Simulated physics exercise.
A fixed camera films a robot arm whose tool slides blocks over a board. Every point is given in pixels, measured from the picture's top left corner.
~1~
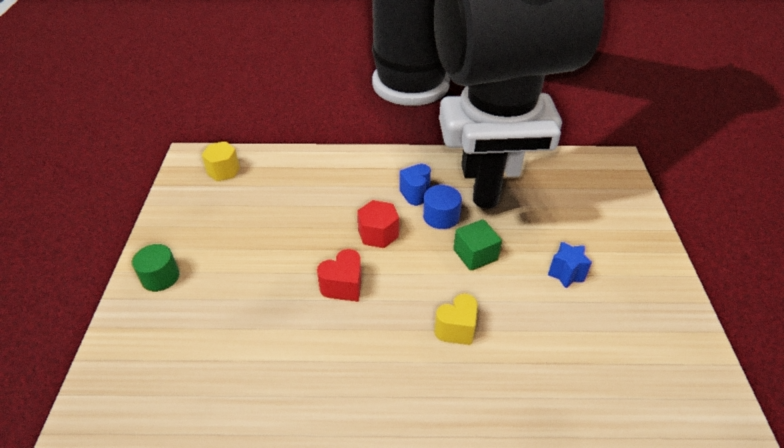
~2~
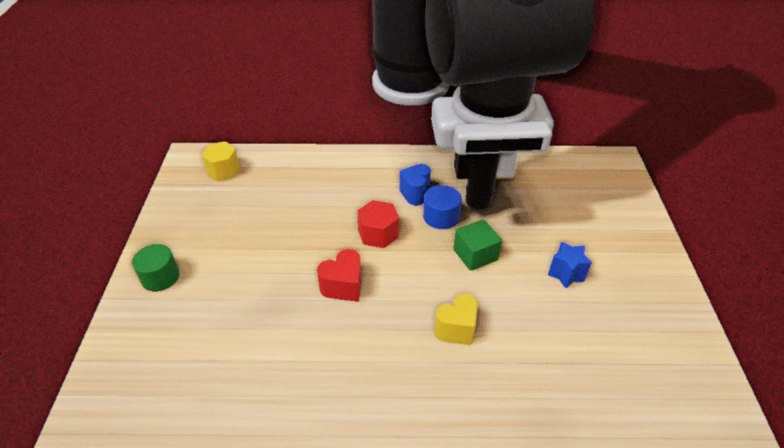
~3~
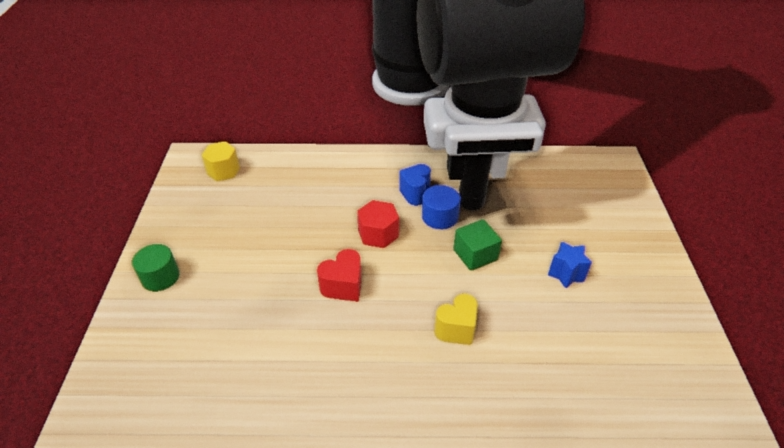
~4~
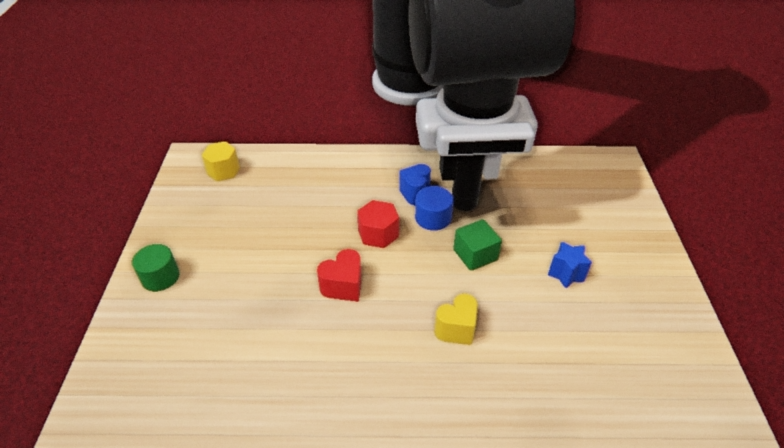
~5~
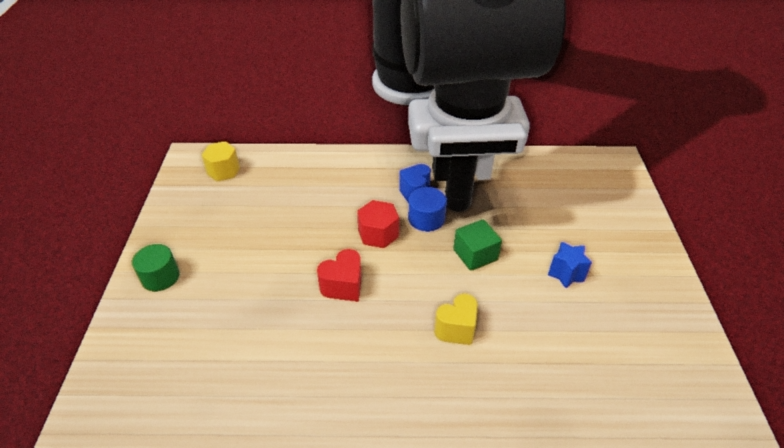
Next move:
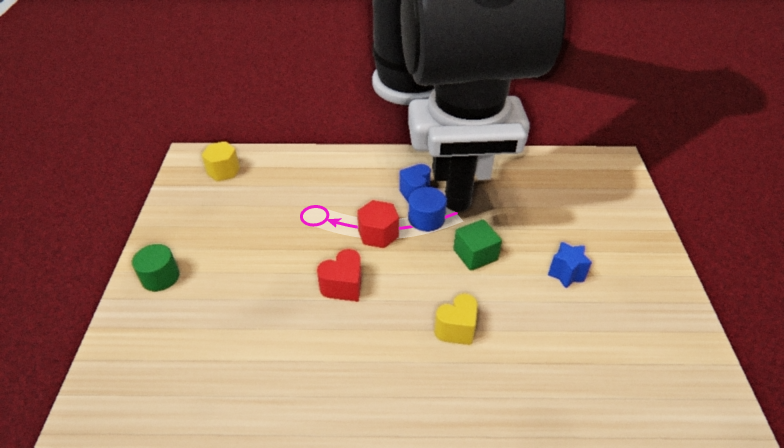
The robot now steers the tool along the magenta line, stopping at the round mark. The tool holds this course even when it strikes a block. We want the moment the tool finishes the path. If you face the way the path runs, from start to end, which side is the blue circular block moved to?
Pushed right.
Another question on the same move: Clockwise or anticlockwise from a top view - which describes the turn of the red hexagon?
From overhead, the rotation is counterclockwise.
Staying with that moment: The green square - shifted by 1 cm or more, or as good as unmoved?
At the end of the path, it will still be in place.
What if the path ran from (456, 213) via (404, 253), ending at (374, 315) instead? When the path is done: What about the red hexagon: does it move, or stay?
At the end of the path, the red hexagon has moved off its old spot.
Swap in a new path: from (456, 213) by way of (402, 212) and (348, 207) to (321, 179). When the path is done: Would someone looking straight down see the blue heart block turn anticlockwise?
No - that is not the case.
The line goes from (456, 213) through (411, 227) and (361, 228) to (315, 216).
The first path, step by step. One third of the way, tool (411, 217); red hexagon (346, 219), turned 25° anticlockwise; blue circular block (379, 203).
Two thirds of the way, tool (360, 218); red hexagon (331, 224), turned 50° anticlockwise; blue circular block (336, 192).
At the end, tool (313, 206); red hexagon (319, 226), turned 80° anticlockwise; blue heart block unmoved; blue circular block (309, 175); green square unmoved.
